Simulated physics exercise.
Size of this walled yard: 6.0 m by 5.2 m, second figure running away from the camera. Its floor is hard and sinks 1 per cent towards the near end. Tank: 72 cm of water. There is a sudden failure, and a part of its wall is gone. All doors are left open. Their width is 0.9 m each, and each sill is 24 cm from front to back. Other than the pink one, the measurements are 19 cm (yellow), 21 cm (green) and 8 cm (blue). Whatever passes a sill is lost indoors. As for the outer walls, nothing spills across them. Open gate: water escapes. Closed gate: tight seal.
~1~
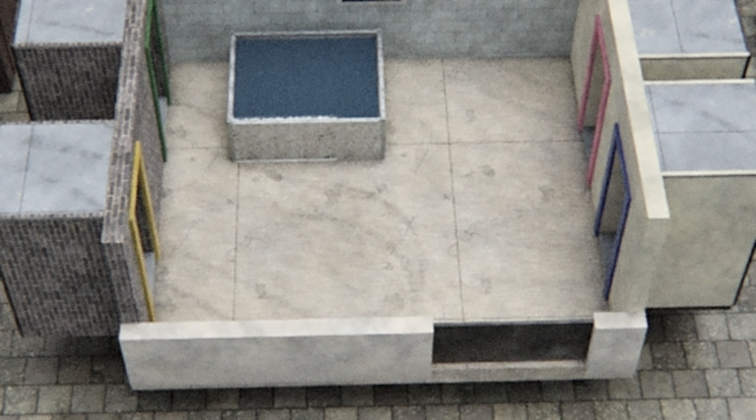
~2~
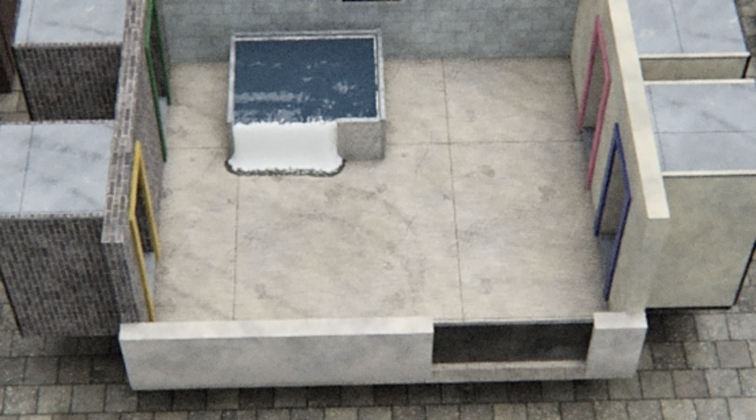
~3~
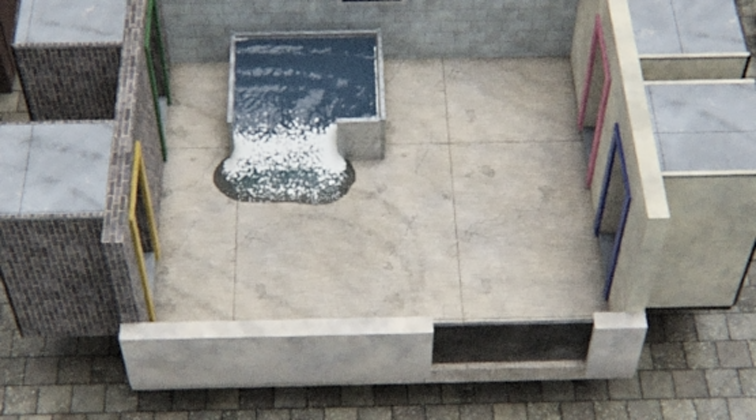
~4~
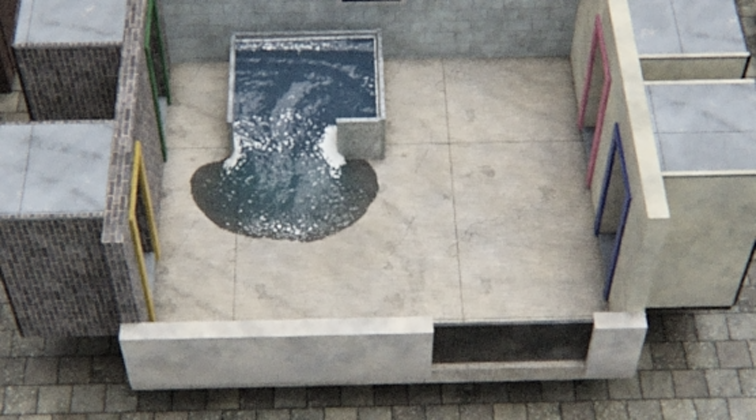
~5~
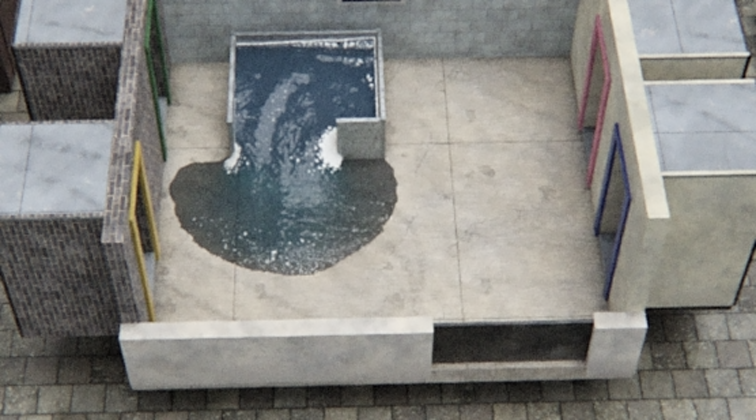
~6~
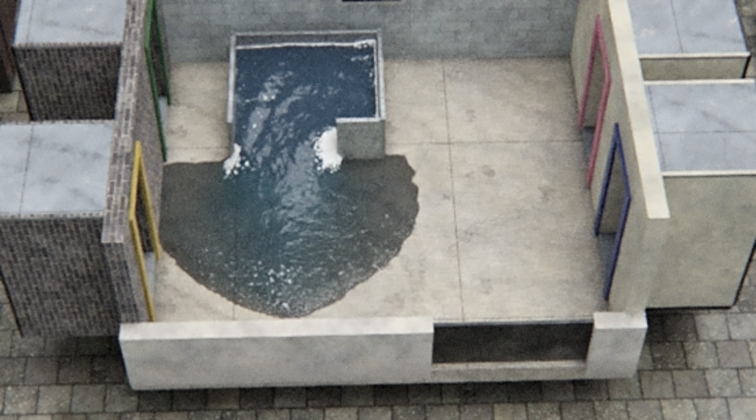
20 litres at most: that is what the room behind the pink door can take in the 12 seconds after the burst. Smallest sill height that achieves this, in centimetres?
5.5 cm.
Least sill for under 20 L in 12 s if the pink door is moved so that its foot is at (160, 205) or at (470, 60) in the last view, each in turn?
Roughly 11.0 and 7.0 cm.
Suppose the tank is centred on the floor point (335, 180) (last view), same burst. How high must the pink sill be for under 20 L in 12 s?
8.5 cm, give or take.
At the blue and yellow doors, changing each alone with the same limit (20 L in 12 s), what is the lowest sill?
About 14.5 cm at blue and 22 cm at yellow.
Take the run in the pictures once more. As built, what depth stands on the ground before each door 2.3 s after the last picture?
In cm: Yellow 27, green 1, blue 4, pink 0.
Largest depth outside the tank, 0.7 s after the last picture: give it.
I'd estimate roughly 44 cm.
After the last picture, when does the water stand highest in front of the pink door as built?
At roughly 11.0 s.
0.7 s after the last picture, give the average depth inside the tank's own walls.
On average, around 38 cm.
Then, 0.7 s after the last picture water covers 40 % of the floor, deepest (44 cm) near (150, 360); it has not reached the pink door.
Then, 2.3 s after the last picture water covers 50 % of the floor, deepest (28 cm) near (150, 360); it has not reached the pink door.
Then, 11.3 s after the last picture water covers 100 % of the floor, deepest (13 cm) near (291, 357); 11 cm at the pink door, 1 litre in over its 9 cm sill.
At the pink door as built, the water peaked near 11 cm, 10.9 s after the last picture.
Run again over the same 12 s with other heights there, 25 litres in over 5 cm, 13 litres over 6 cm. The limit of 20 litres is kept from about 5.5 cm up.
